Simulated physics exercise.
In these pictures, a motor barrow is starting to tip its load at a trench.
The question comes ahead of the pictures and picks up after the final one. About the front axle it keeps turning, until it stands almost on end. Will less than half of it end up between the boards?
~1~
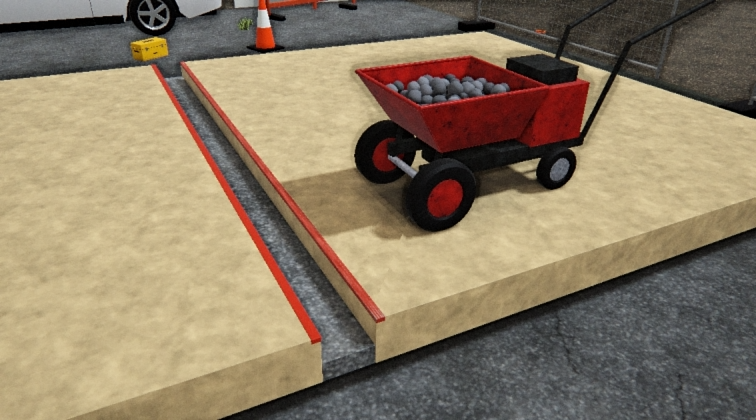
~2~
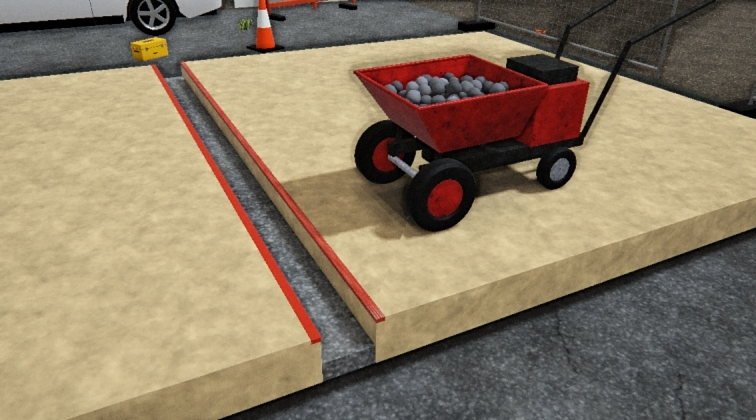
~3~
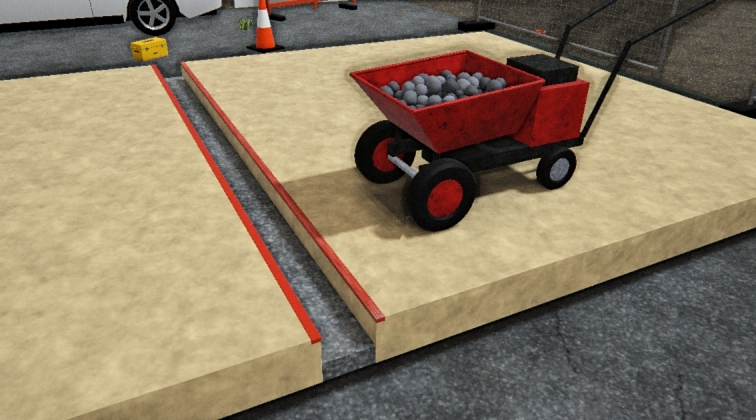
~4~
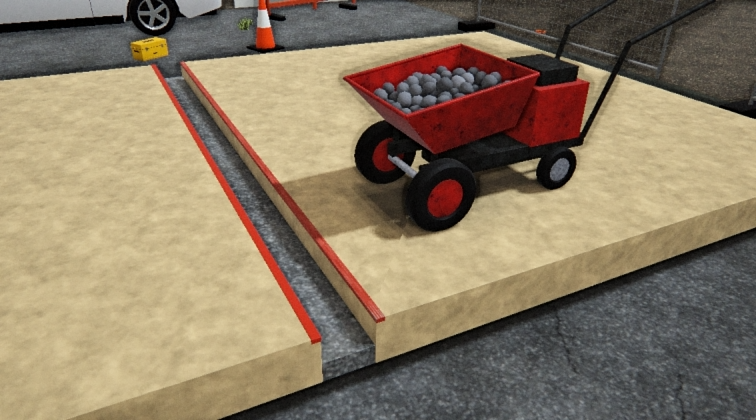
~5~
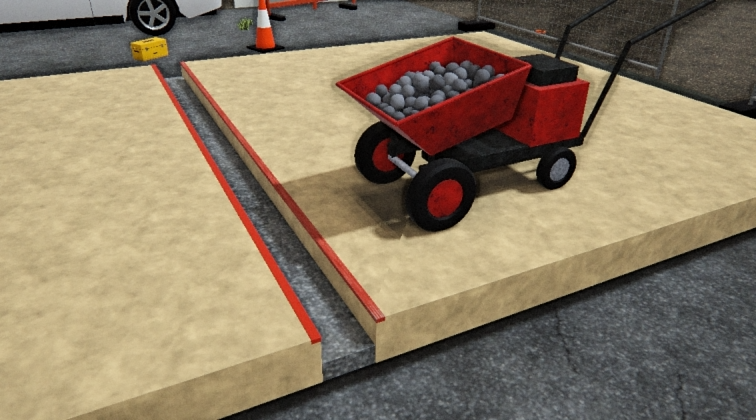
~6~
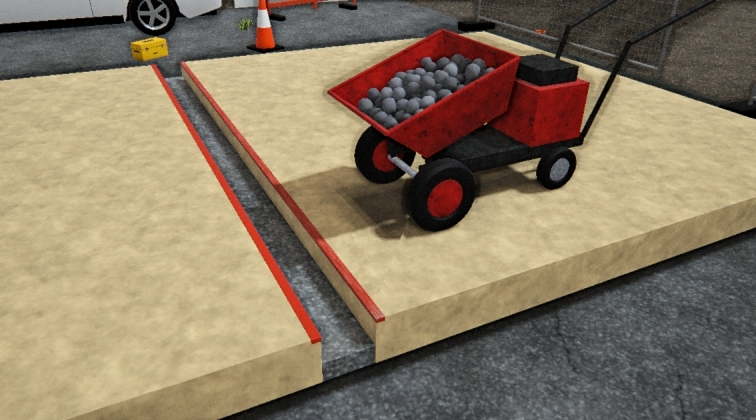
The greater share will most likely fall into the trench.
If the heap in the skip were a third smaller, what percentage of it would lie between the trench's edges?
Close to 70 in a hundred.
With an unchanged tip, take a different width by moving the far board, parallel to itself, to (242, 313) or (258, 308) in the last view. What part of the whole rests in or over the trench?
Result, try 1: 90 in a hundred; try 2: 80 in a hundred.
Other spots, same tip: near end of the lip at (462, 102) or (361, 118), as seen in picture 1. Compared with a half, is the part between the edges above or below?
A minority, then a minority.
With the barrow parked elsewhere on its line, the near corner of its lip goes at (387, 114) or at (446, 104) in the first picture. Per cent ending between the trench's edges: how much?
Roughly 60 per cent first, then roughly 40 per cent.
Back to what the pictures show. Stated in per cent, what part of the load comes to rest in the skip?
I'd say close to 15 percent.
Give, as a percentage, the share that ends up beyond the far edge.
Roughly 5 percent of the pieces, I think.
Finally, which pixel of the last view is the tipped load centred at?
Somewhere around (285, 237) in the last picture.
Just after the last frame, skip tipped steeply; every one in the skip.
A moment on, skip tipped right over; roughly two thirds in the skip; about a tenth short of the trench; roughly a quarter in or heaped over the trench; just a few falling.
Further on, skip tipped right over; roughly a quarter in the skip; about a tenth short of the trench; roughly two thirds in or heaped over the trench; just a few beyond it.
When it is over, skip tipped right over; about a tenth in the skip; about a tenth short of the trench; roughly two thirds in or heaped over the trench; about a tenth beyond it.
